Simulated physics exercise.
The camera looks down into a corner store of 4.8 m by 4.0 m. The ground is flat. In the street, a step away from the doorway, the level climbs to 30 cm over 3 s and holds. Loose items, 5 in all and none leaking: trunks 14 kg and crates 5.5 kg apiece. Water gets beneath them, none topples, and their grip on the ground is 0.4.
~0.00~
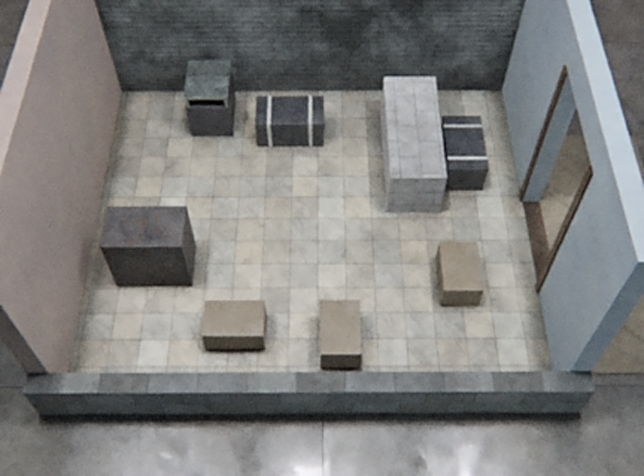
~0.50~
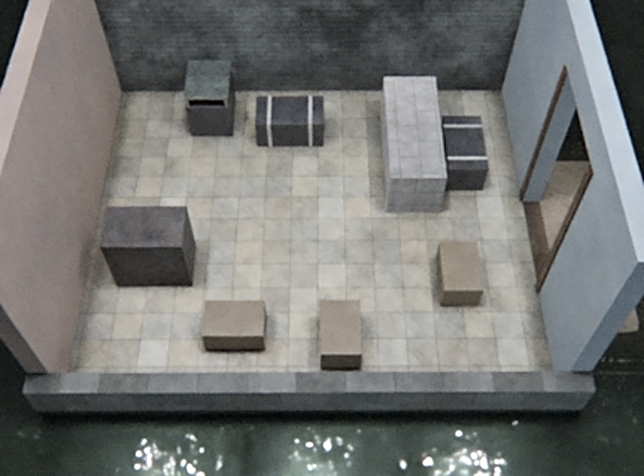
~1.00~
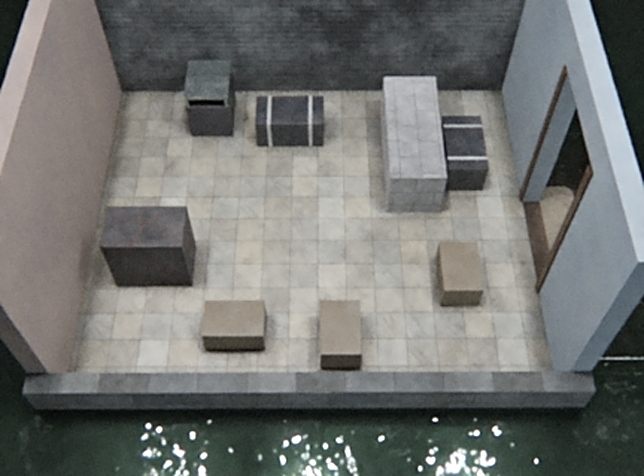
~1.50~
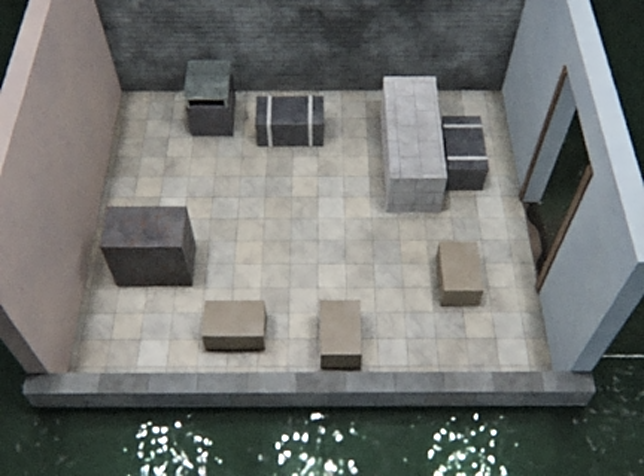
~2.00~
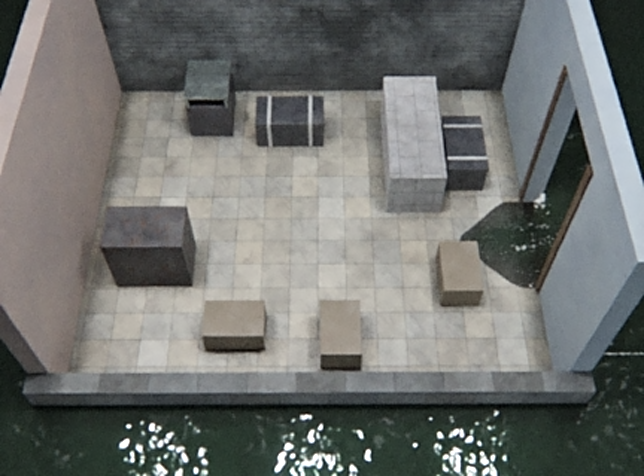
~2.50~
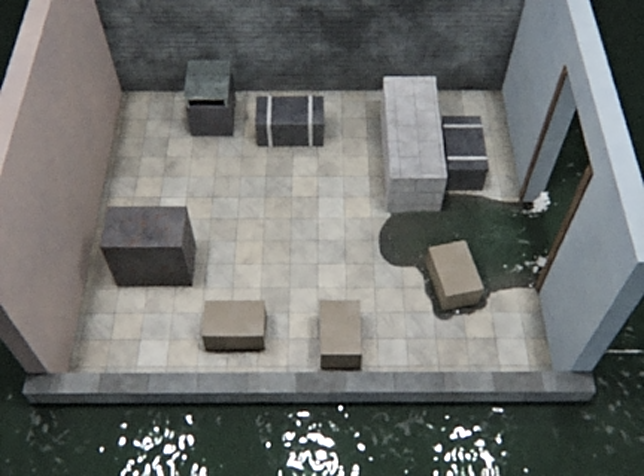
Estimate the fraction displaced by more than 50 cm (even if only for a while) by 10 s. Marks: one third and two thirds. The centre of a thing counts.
It is at least two thirds.
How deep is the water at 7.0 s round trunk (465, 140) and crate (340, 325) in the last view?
About 10 and 16 cm.
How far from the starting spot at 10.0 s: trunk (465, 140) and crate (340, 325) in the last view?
In that order: 80 cm, 200 cm.
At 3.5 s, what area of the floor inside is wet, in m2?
About 6.5 m2.
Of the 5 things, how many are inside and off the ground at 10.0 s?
I count 5.
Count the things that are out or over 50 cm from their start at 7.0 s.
3 of them.
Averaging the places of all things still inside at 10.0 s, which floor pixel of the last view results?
Around (255, 242).
After 3.5 s 1 of 5 are over 50 cm from their spots; 0 afloat.
After 4.5 s 3 of 5 are over 50 cm from their spots; 2 afloat.
After 7.0 s 3 of 5 are over 50 cm from their spots; 4 afloat.
After 10.0 s 5 of 5 are over 50 cm from their spots, and 5 have been at some point; 5 afloat.
